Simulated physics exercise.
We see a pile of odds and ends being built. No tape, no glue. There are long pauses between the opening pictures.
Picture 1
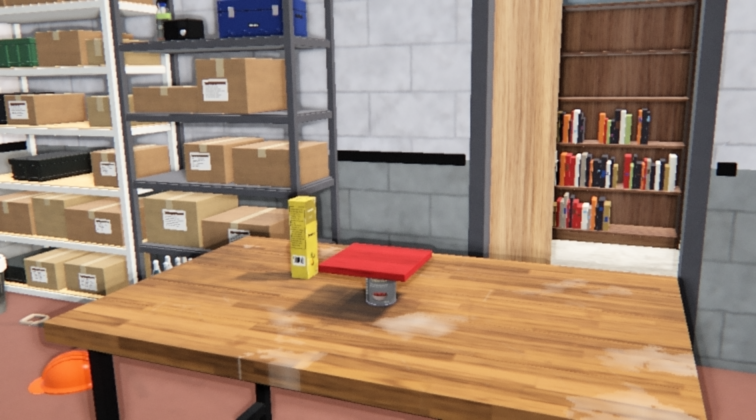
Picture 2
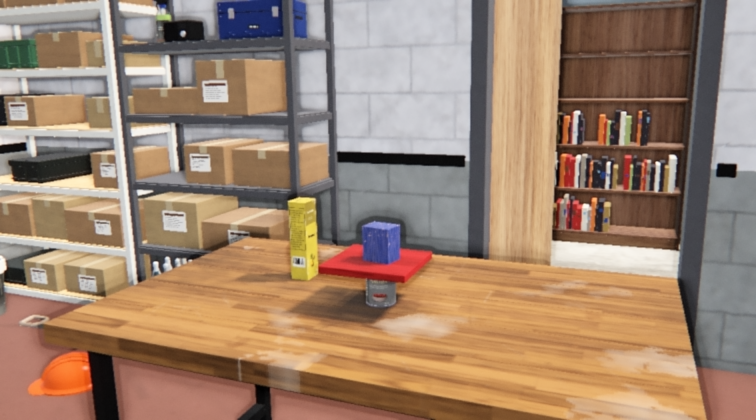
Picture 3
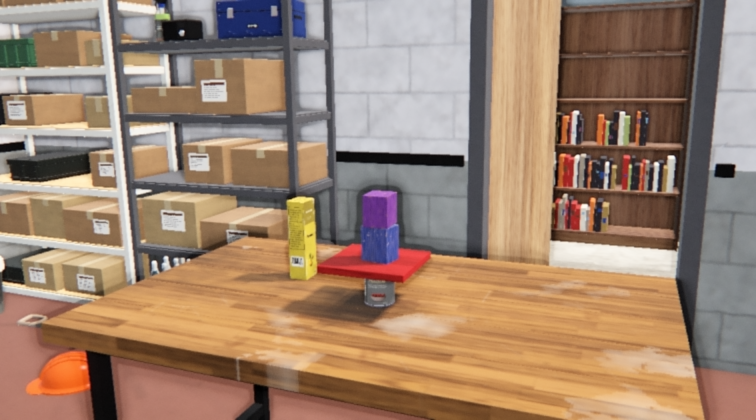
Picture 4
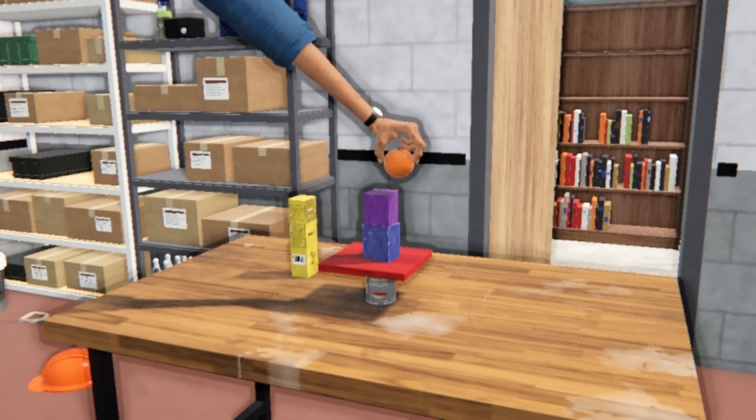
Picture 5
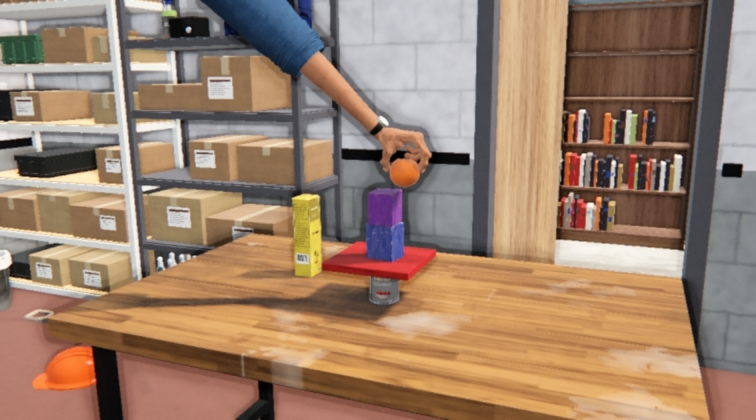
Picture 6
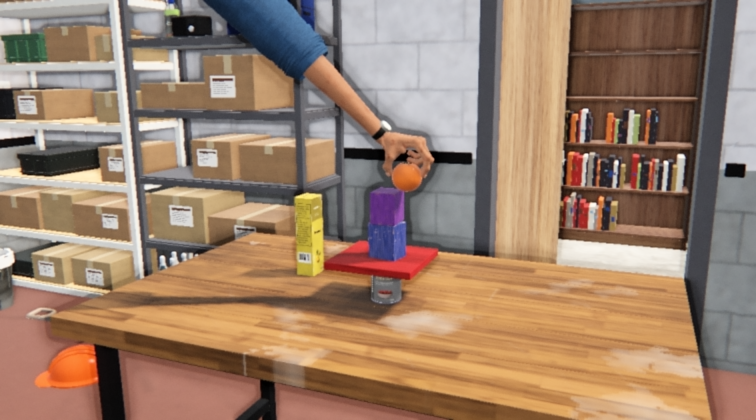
In a storeroom, blue and purple blocks appearing stacked on a red board, then a hand lowering an orange tomato onto them.
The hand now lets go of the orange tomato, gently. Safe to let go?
It comes apart.
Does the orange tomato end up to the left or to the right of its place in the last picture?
To the right.
Then, 0.30 s later than the last frame, orange tomato now fallen.
Then, 0.50 s later than the last frame, purple block tilted by 7°; blue block tilted by 7°.
Then, 0.60 s later than the last frame, things are still on the move.
When it is over, fallen, orange tomato; the other 5 as before. End places, in pixels of the last picture, orange tomato near (467, 299). The pile gives way.
